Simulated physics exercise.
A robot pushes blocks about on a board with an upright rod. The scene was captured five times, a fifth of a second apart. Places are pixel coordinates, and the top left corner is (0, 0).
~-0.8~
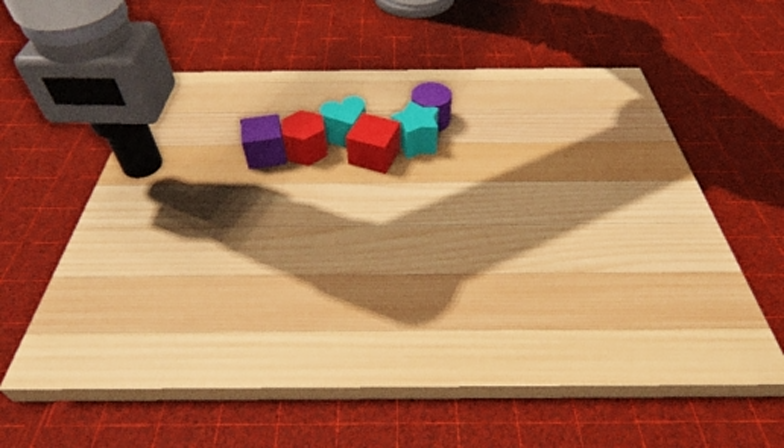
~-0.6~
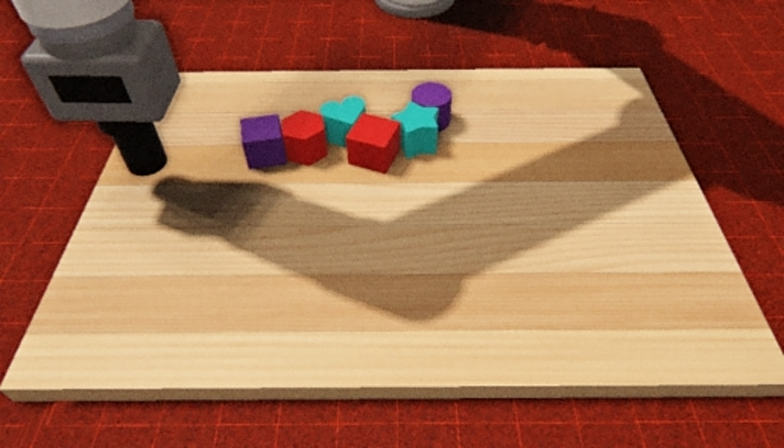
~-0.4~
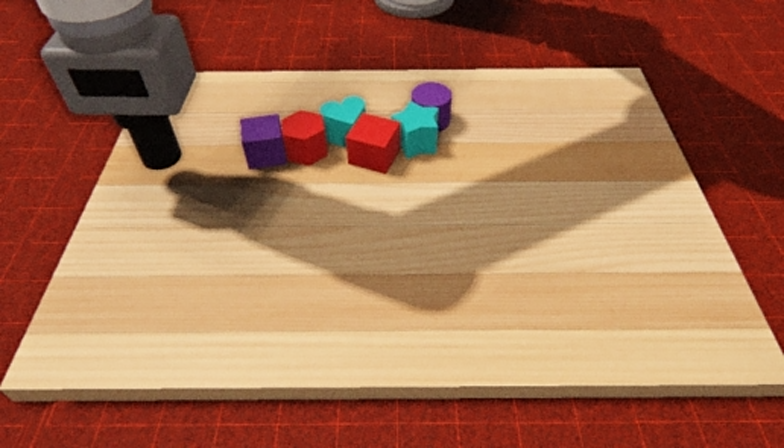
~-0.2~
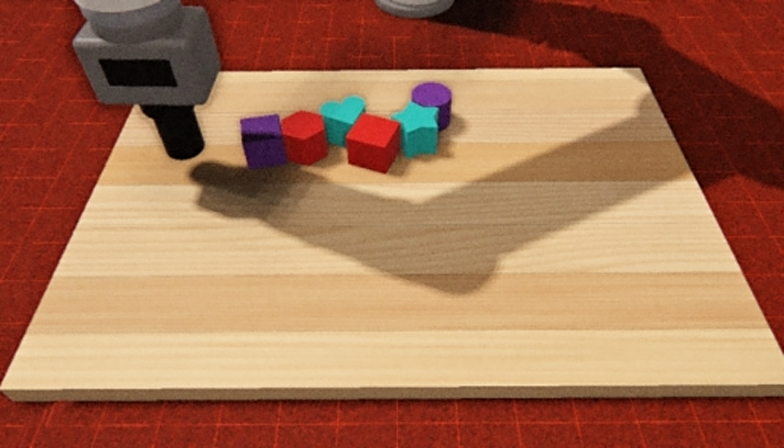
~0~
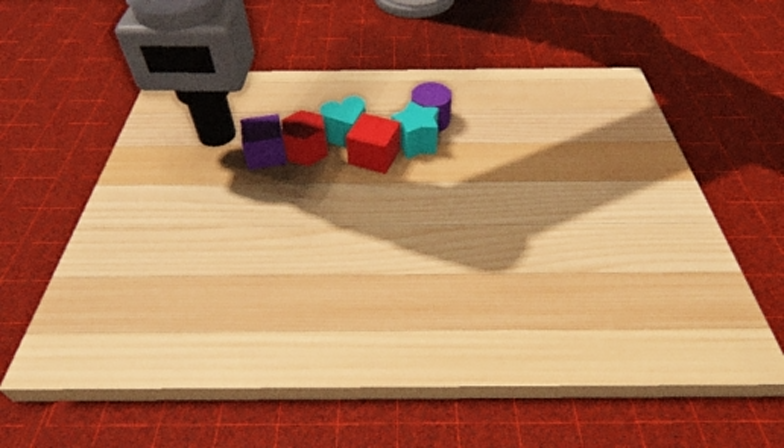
The clip shows a robot arm with a dark upright rod moving right and slightly toward the back of a wooden board, nearing a purple block beside red, turquoise and purple blocks, while all the blocks remain still.
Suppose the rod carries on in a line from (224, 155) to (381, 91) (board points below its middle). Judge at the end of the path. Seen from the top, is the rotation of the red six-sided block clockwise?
That would be a yes.
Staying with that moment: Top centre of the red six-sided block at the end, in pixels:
By then it is at (344, 134).
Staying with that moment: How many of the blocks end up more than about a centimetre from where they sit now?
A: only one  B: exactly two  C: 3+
C
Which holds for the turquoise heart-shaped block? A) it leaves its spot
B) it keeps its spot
A
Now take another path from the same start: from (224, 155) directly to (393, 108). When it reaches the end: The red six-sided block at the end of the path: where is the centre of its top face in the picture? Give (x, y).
Pixel (359, 144).
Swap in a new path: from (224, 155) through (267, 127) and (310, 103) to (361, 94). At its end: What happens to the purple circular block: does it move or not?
It stays.
The first path, step by step. One third of the way, rod at (276, 112); purple square at (307, 116), turned 45° clockwise; red six-sided block at (338, 130), turned 45° clockwise; turquoise heart-shaped block at (353, 104); red square at (383, 134).
Two thirds of the way, rod at (331, 91); purple square at (322, 113), turned 65° clockwise; red six-sided block at (344, 134), turned 60° clockwise; turquoise heart-shaped block at (361, 103); red square at (388, 138), turned 25° anticlockwise.
At the end, rod at (380, 71); purple square at (322, 113), turned 65° clockwise; red six-sided block at (344, 134), turned 60° clockwise; turquoise heart-shaped block at (361, 103); red square at (388, 138), turned 25° anticlockwise.
